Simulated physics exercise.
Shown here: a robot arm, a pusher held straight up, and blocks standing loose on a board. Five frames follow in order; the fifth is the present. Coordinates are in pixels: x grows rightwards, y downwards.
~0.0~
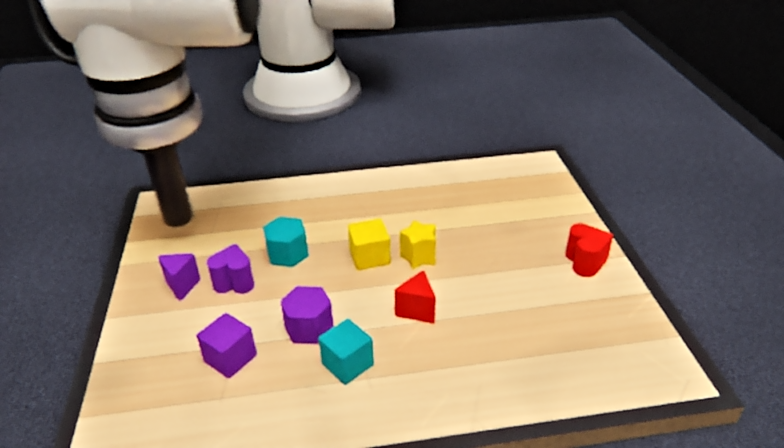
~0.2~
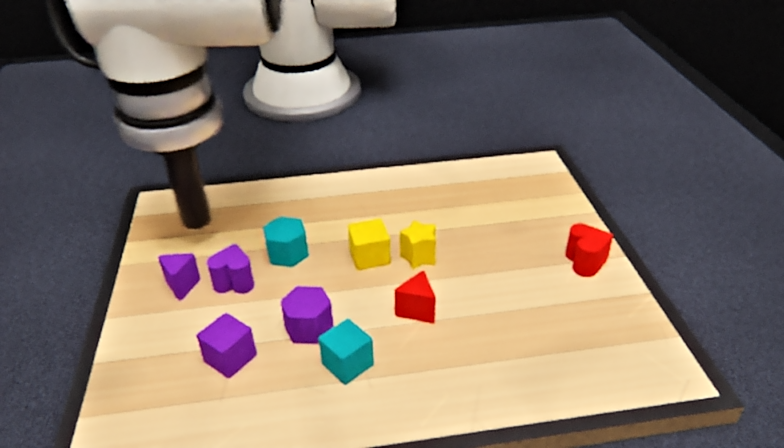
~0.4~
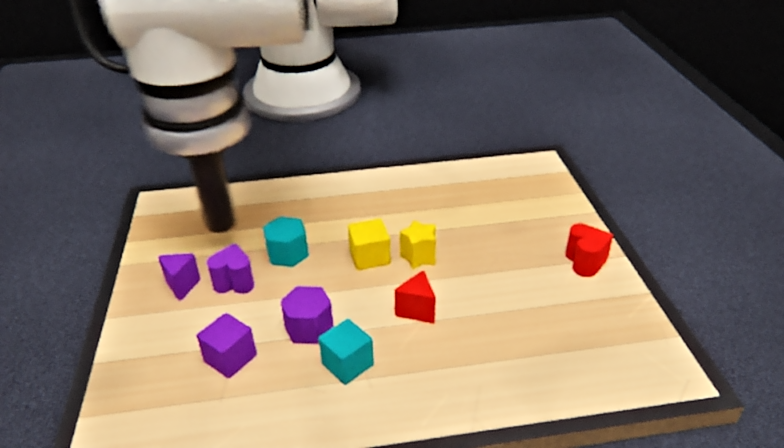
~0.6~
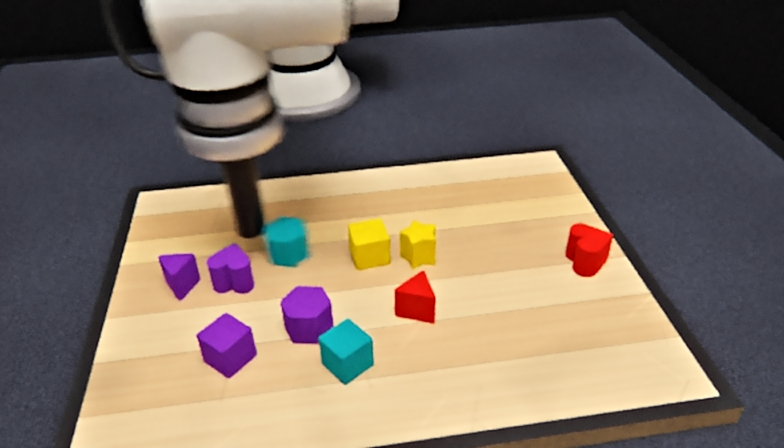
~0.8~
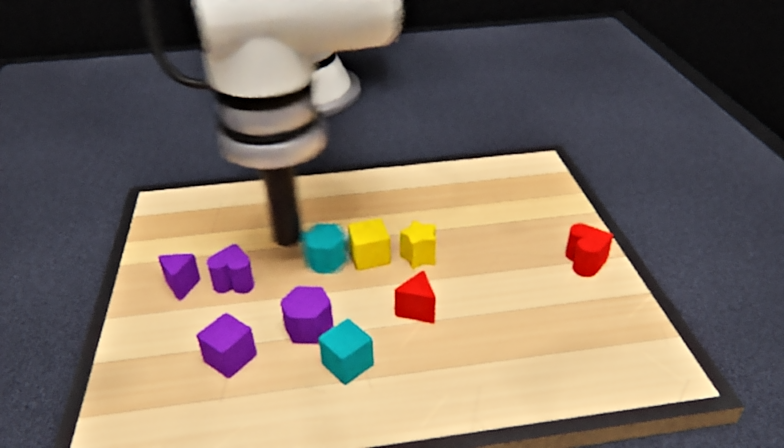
On a pale wooden board scattered with purple, turquoise, yellow and red blocks, a robot arm holds a dark pusher upright near the back left corner. The pusher glides right across empty board until it meets the turquoise hexagon, then pushes it right, close beside the yellow square block.
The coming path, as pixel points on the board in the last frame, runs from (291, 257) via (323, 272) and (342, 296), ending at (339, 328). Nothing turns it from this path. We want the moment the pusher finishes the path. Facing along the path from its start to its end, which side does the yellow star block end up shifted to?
Over to the left.
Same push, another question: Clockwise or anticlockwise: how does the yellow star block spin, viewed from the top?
Prediction: Clockwise.
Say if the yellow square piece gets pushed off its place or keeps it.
The block in question is displaced by the end.
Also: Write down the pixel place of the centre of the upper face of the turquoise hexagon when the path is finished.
The turquoise hexagon ends near (372, 250).
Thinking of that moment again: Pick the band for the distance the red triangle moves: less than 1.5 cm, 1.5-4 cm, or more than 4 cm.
Shift: Under 1.5 cm.
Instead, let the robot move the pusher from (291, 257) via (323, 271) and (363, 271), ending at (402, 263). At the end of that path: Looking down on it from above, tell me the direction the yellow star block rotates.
It ends up turned clockwise.
The first path, step by step. One third of the way, pusher (321, 254); turquoise hexagon (358, 244), turned 20° anticlockwise; yellow square piece (391, 229), turned 30° anticlockwise; yellow star block (431, 229), turned 25° clockwise.
Two thirds of the way, pusher (341, 278); turquoise hexagon (372, 250), turned 55° anticlockwise; yellow square piece (394, 228), turned 40° anticlockwise; yellow star block (433, 227), turned 40° clockwise.
At the end, pusher (337, 309); purple hexagon (295, 312), turned 25° clockwise; turquoise hexagon (372, 250), turned 55° anticlockwise; yellow square piece (394, 228), turned 40° anticlockwise; red triangle not moved; yellow star block (433, 227), turned 40° clockwise.
